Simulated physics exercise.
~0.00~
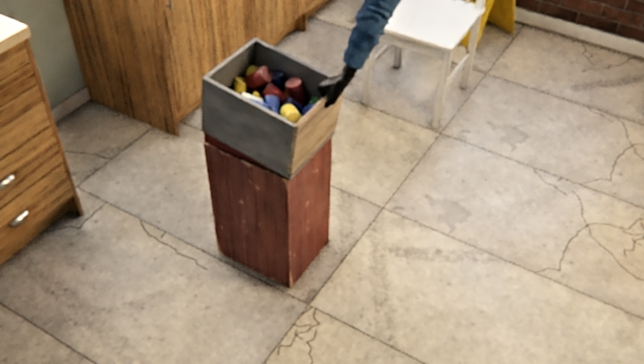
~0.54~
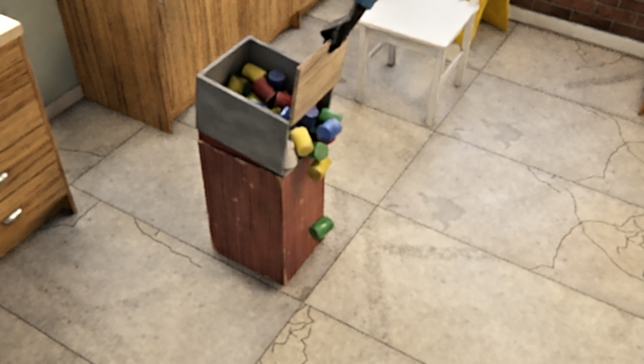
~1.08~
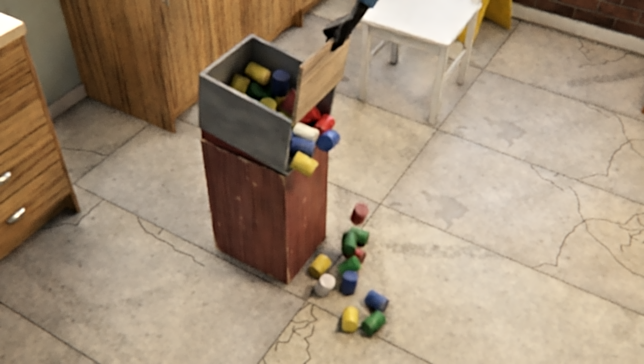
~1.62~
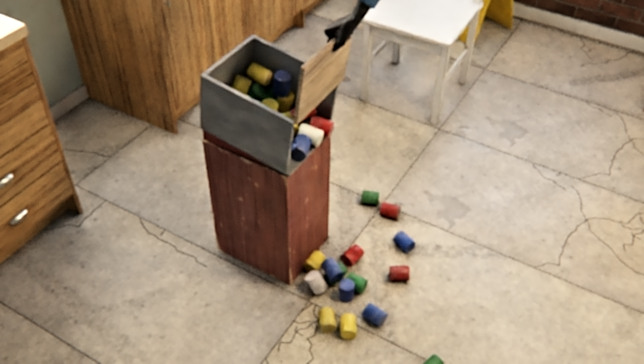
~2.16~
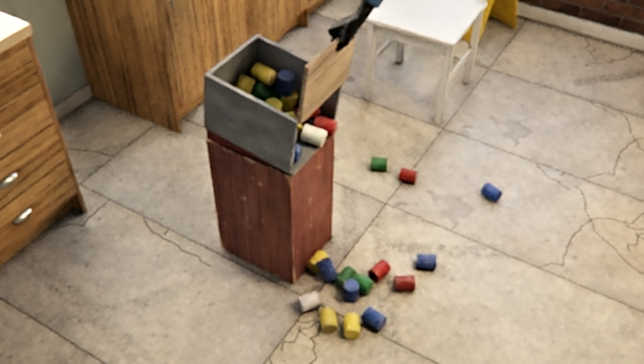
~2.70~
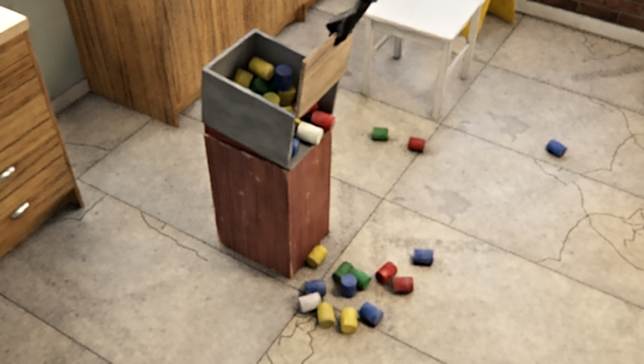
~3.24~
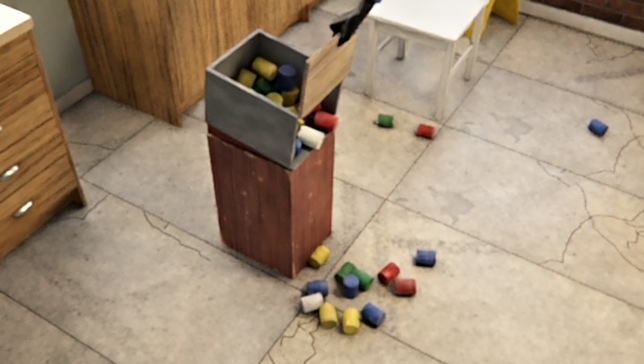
Small colored cylinders tumbled out of a grey bin on a reddish stand after a dark-gloved hand lifted its wooden gate, scattering across the tiled floor, one blue piece rolling far right, before the spill stopped with plenty still inside.
